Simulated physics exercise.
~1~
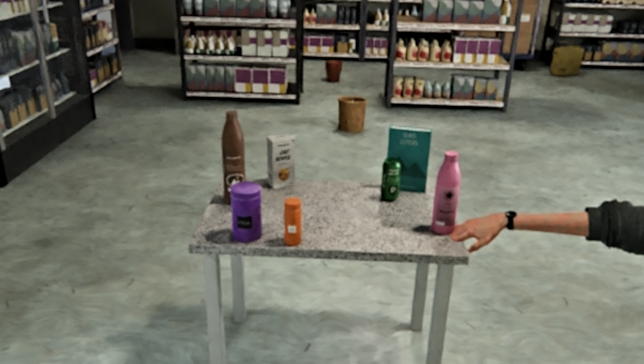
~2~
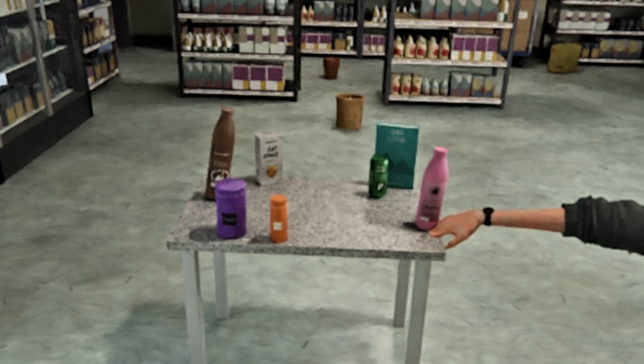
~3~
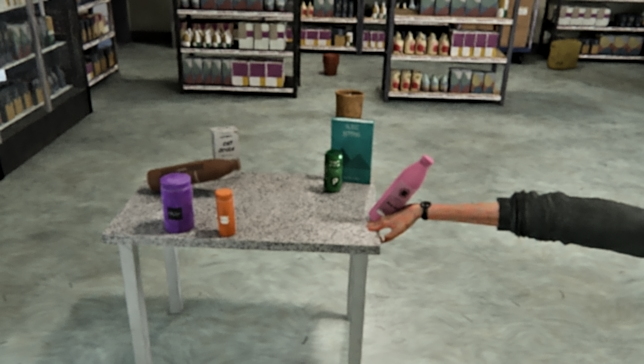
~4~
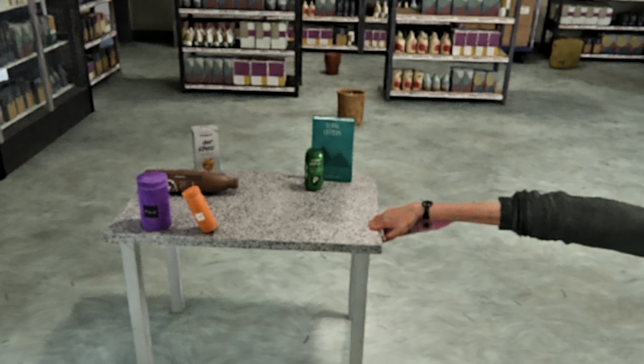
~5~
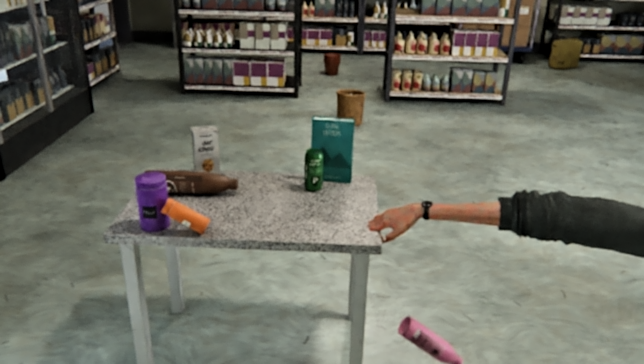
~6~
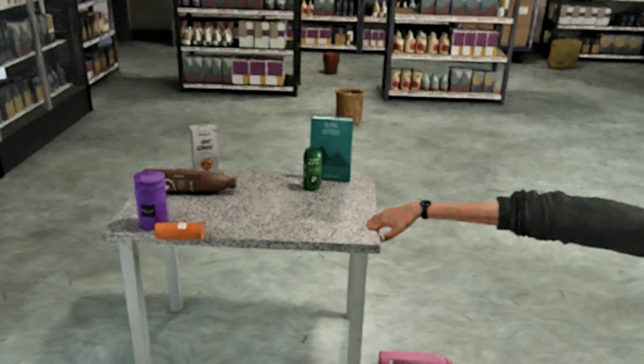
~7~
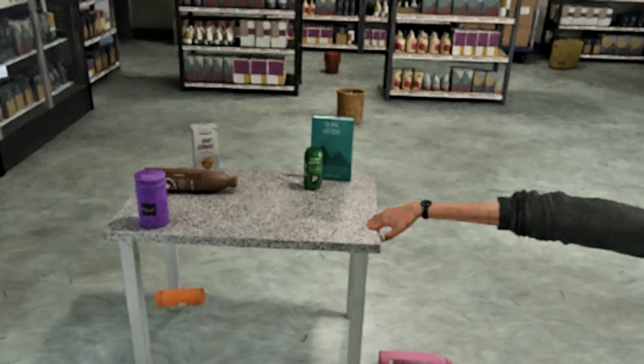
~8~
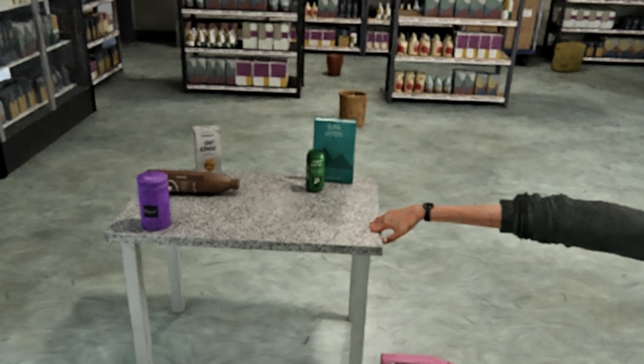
A hand shoved a small table to the left, tipping the brown bottle onto its side and sending the pink bottle off the edge to the floor; then the orange shaker toppled and rolled off too, while the other items stayed standing.
